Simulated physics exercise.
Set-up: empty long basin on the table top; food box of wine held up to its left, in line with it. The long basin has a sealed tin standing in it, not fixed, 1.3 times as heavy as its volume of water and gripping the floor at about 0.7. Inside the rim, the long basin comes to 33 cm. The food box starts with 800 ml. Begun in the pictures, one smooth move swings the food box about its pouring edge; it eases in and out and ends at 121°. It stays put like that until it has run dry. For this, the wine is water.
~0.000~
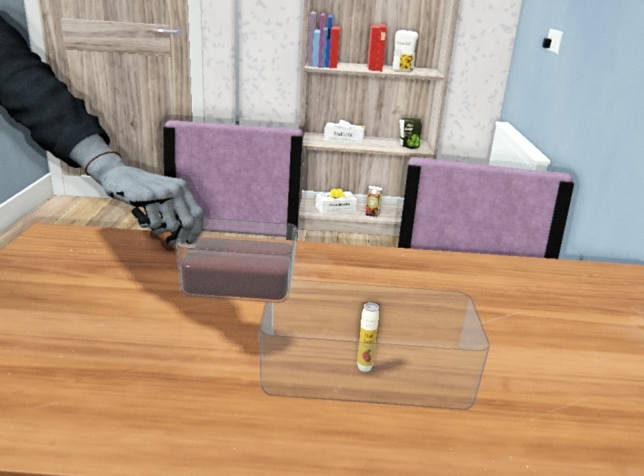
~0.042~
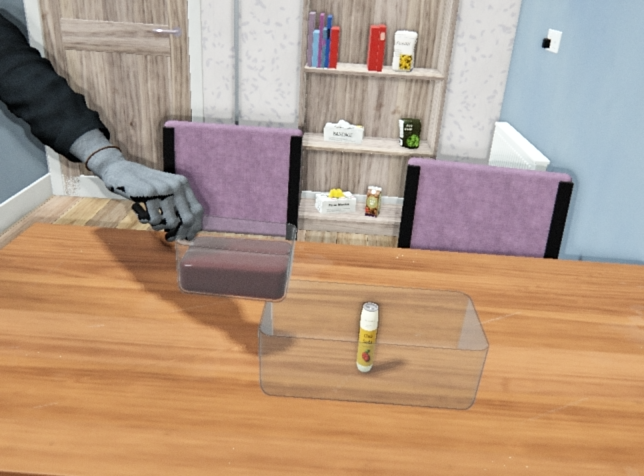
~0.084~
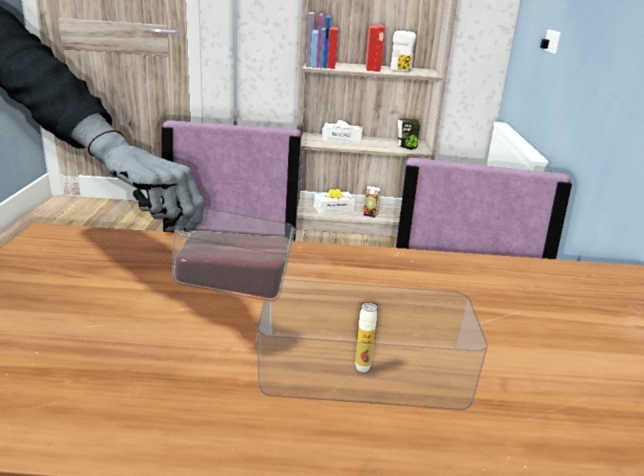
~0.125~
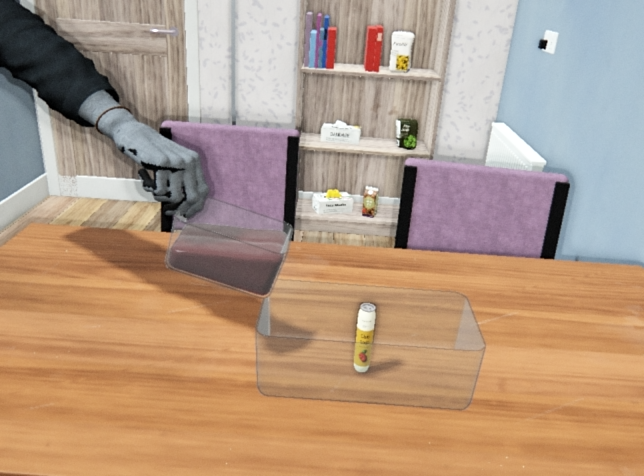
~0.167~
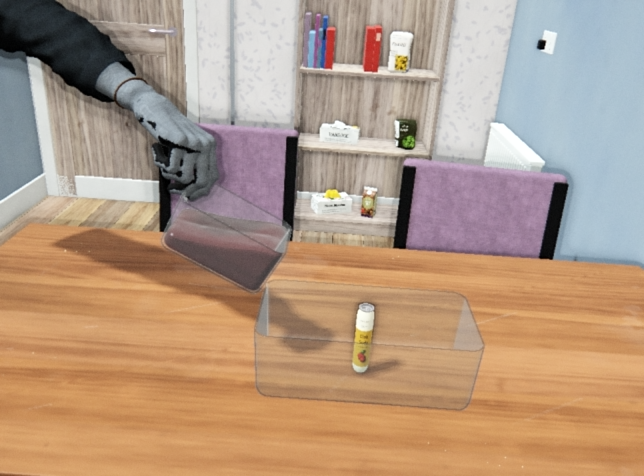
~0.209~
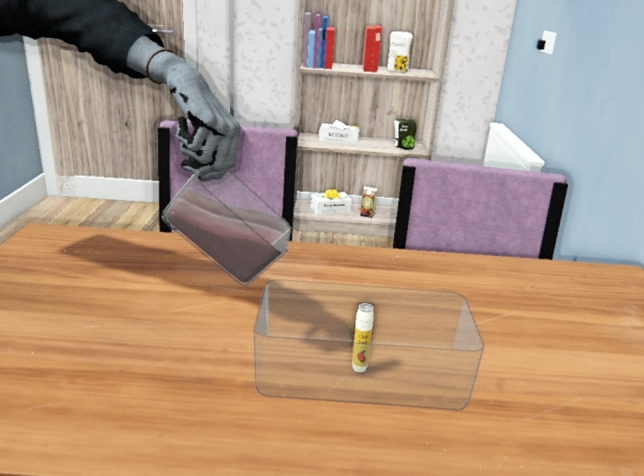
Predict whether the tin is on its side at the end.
It will be floored.
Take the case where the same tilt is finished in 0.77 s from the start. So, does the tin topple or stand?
After the tilt, the tin has tipped over.
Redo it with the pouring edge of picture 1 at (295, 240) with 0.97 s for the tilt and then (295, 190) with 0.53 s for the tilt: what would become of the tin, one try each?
The tin overturns the first time and stays vertical the second time.
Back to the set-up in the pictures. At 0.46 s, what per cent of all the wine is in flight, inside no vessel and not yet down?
It comes to about 56 percent.
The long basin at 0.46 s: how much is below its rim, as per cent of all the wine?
Roughly 9 percent.
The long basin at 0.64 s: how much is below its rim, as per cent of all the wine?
Roughly 88 percent of it.
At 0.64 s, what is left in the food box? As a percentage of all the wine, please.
What remains is about 1 percent of it all.
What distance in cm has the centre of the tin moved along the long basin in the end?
Shift of tin centre: Approx. 8.0 cm.
After 0.46 s the tilt is 115° and 35 per cent is still to pour; the tin stands where it began.
After 0.64 s the tilt is 121° and 1 per cent is still to pour; the tin leans 35°.
After 0.82 s the tilt is 121° and 0 per cent is still to pour; the tin lies on its side.
After 1.03 s the tilt is 121° and 0 per cent is still to pour; the tin lies on its side.
In the end the tin lies on its side.
